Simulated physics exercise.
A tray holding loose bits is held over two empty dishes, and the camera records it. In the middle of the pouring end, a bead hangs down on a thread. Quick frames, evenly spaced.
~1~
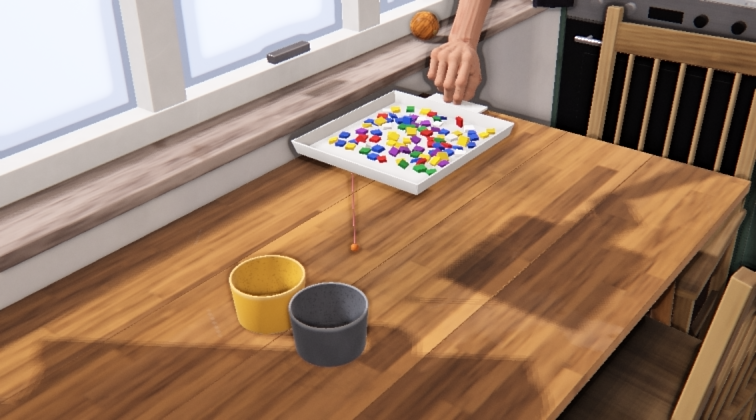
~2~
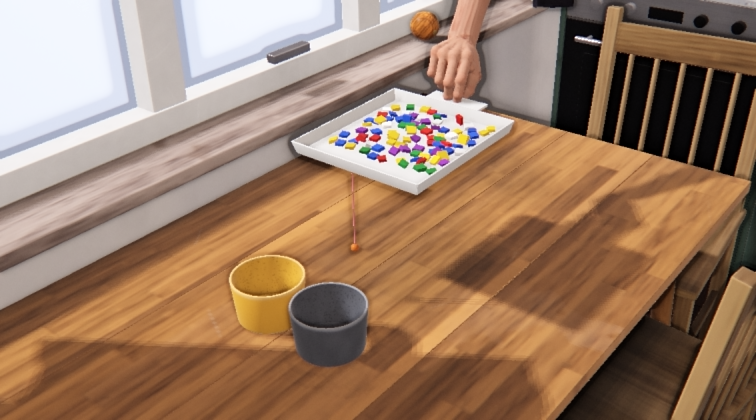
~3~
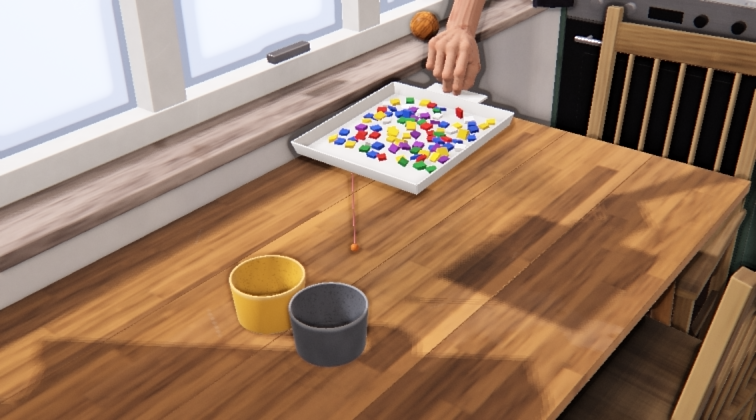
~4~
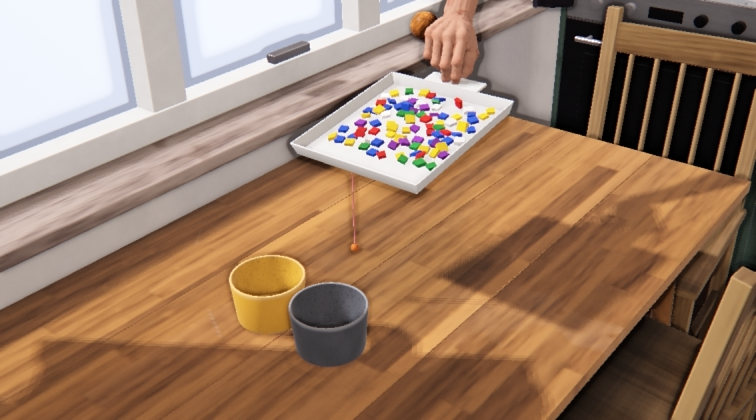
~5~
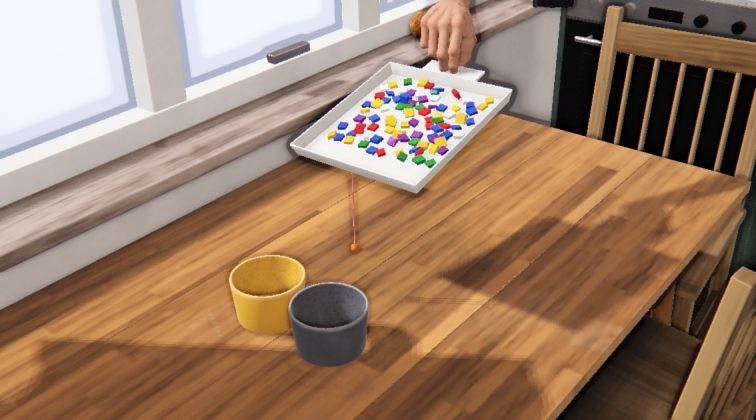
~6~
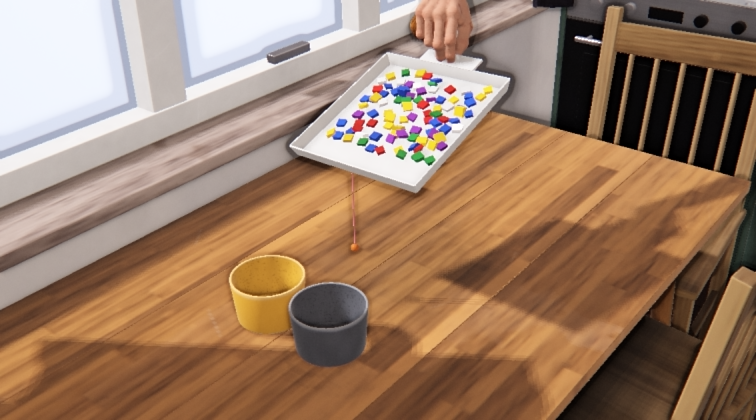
At first, a hand holds a white tray of colourful mosaic tiles level above a wooden table, with a bead hanging on a thread beneath its near end and a yellow dish and a grey dish below. The hand then gradually raises the far end, tilting the tray clearly toward the dishes.
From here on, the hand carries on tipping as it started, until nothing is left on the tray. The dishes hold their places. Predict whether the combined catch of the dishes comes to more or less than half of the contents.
Turns out most of it gets away in the end.
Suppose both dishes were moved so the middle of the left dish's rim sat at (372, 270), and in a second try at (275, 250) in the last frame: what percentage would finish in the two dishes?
Trial 1 around 20 percent, trial 2 around 80 percent.
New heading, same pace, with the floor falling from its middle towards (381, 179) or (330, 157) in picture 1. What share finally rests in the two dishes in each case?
Near 0 % and, after that, 0 %.
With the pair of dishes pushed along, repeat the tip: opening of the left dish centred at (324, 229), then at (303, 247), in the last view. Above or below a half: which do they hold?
One: Not half. Two: The larger part.
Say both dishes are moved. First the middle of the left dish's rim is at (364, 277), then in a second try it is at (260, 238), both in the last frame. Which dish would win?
Left side first, Right side second.
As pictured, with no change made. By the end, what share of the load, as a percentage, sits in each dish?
Per hundred pieces, the left dish ends with about 10 and the right dish with about 10.
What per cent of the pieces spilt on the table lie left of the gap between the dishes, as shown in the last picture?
That's about 20 per cent of the spill.
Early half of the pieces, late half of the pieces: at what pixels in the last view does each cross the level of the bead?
The first part passes (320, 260); everything after passes (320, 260).
Just after the last frame, tray tipped steeply; almost all on the tray; about a tenth in the air.
A moment on, tray tipped right over; roughly two thirds on the tray; just a few in the right dish; just a few in the left dish; about a tenth outside both; about a tenth in the air.
Further on, tray tipped past a quarter turn; about a tenth in the right dish; about a tenth in the left dish; the larger part outside both.
When it is over, tray tipped past a quarter turn; about a tenth in the right dish; about a tenth in the left dish; the larger part outside both.
